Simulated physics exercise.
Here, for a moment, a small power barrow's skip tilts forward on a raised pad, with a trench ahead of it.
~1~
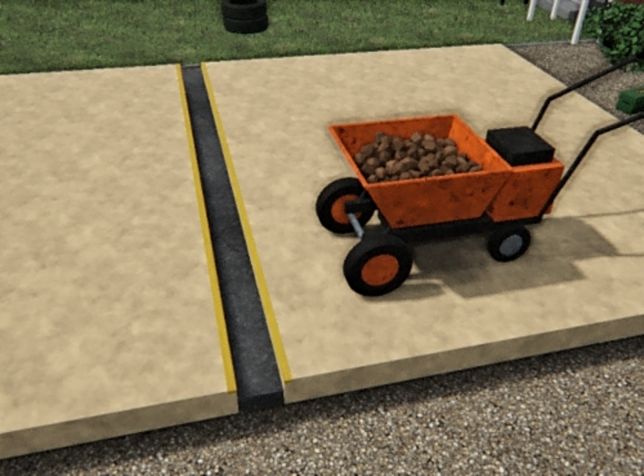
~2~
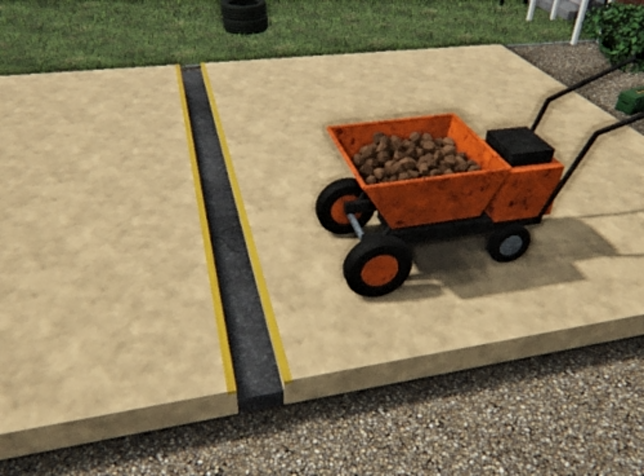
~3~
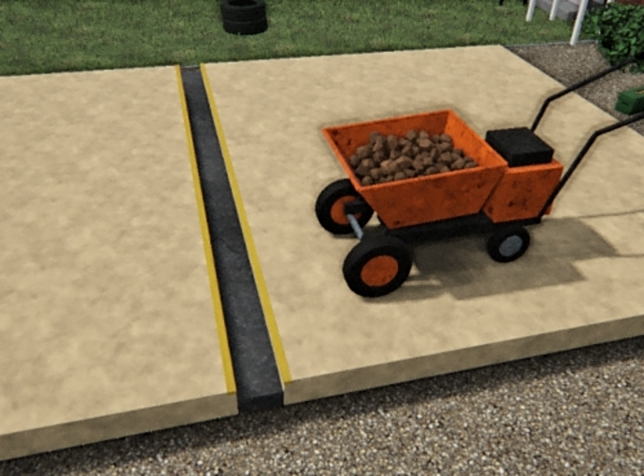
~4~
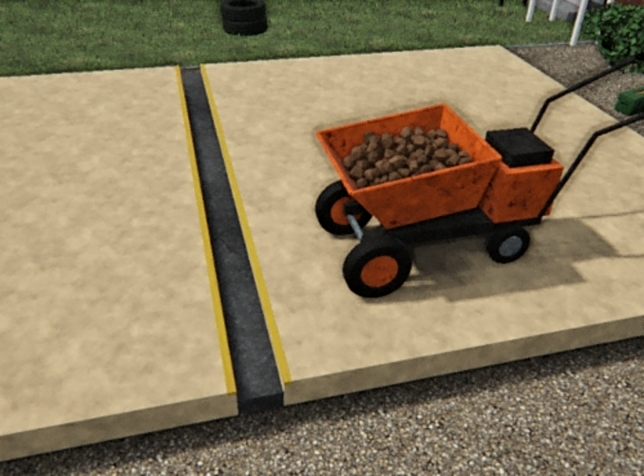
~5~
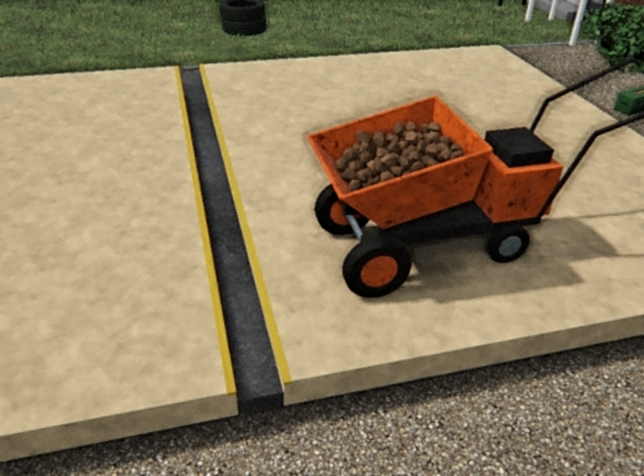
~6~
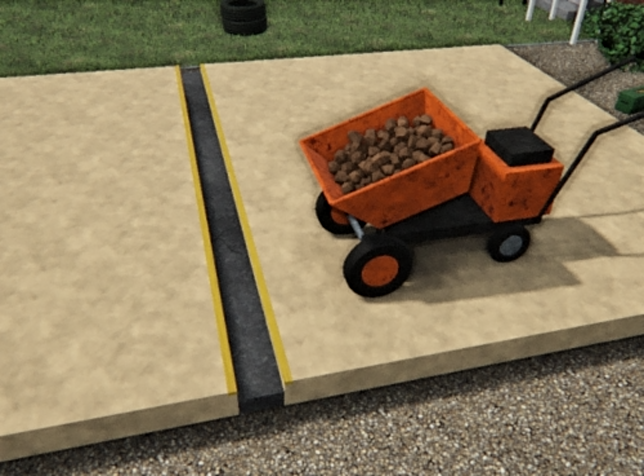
On a raised pad beside a narrow trench, an orange barrow's loaded skip tilts forward.
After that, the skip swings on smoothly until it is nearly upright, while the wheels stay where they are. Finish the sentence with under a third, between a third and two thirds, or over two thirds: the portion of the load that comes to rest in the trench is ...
It is between a third and two thirds.
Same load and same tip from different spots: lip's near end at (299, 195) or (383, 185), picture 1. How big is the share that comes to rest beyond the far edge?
Position 1: Near 90 %; position 2: Near 10 %.
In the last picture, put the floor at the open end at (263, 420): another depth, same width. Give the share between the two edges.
90 %.
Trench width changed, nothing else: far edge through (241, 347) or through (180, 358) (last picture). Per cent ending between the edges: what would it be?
Lab note: Try one about 40 %, try two about 80 %.
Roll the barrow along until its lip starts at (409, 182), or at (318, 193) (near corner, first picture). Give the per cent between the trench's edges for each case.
First try: Around 40 %; second try: Around 20 %.
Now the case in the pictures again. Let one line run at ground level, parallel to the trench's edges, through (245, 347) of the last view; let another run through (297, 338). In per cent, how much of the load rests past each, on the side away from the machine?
Roughly 40 and 90 %.
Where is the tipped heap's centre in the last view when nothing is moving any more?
Roughly at pixel (241, 275).
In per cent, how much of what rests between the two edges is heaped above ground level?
Roughly 60 %.
Shortly afterwards, skip tipped steeply; the whole lot in the skip.
Next, skip tipped steeply; all but a few in the skip; only a few short of the trench; only a few in or heaped over the trench; only a few falling.
Some moments later, skip tipped right over; near a third in the skip; only a few short of the trench; near half in or heaped over the trench; a little beyond it; only a few falling.
In the end, skip tipped right over; near a quarter short of the trench; near half in or heaped over the trench; near a quarter beyond it.
